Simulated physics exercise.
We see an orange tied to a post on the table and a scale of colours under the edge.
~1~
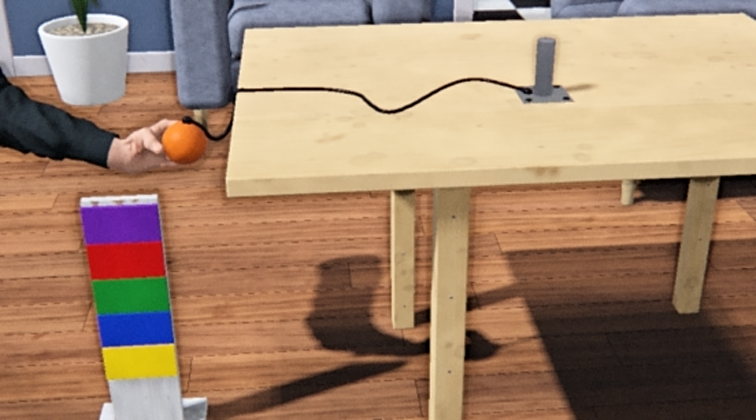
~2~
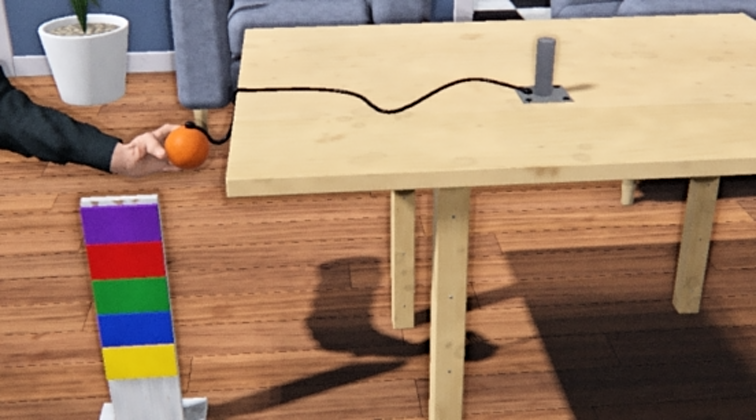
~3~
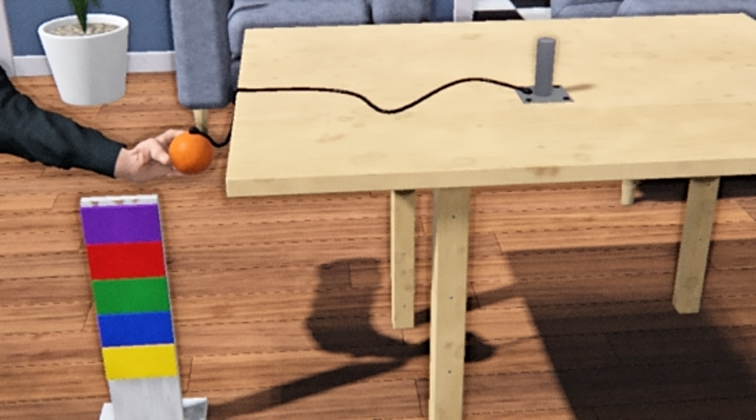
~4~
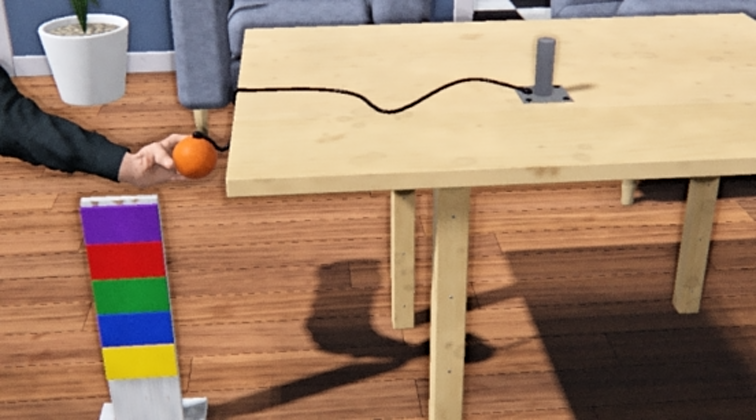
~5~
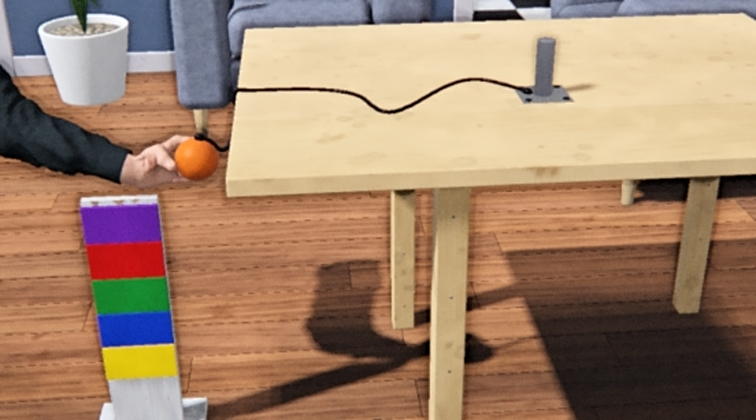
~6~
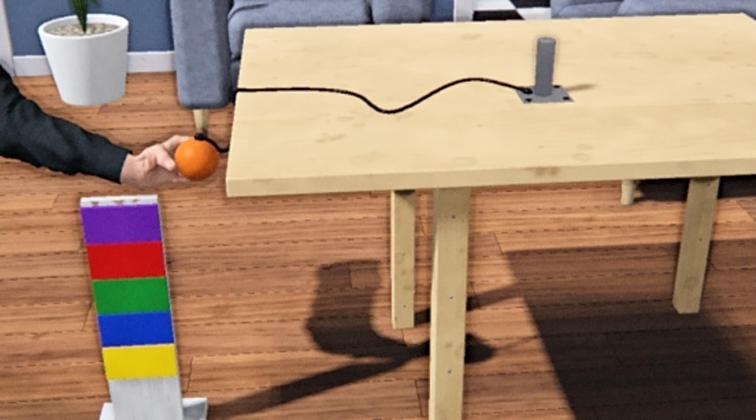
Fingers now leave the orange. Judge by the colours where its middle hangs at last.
Level with green.
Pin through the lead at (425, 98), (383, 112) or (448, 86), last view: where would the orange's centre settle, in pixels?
Going through the three tries, you get (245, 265), (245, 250) and (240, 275).
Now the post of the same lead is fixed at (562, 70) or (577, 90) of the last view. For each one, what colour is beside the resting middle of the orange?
Result 1: Red. Result 2: Red.
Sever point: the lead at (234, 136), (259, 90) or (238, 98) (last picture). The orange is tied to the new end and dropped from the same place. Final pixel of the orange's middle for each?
Roughly (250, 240), (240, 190), (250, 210).
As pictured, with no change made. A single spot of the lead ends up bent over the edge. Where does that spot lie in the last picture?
Look near (330, 91).
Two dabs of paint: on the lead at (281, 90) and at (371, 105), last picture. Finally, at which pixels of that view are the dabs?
Point one to (240, 153), point two to (296, 97).
A little later, orange near (257, 280); level with green.
Next, orange near (234, 287); level with green.
When it is over, orange near (246, 294); level with green. The lead holds its middle at green.
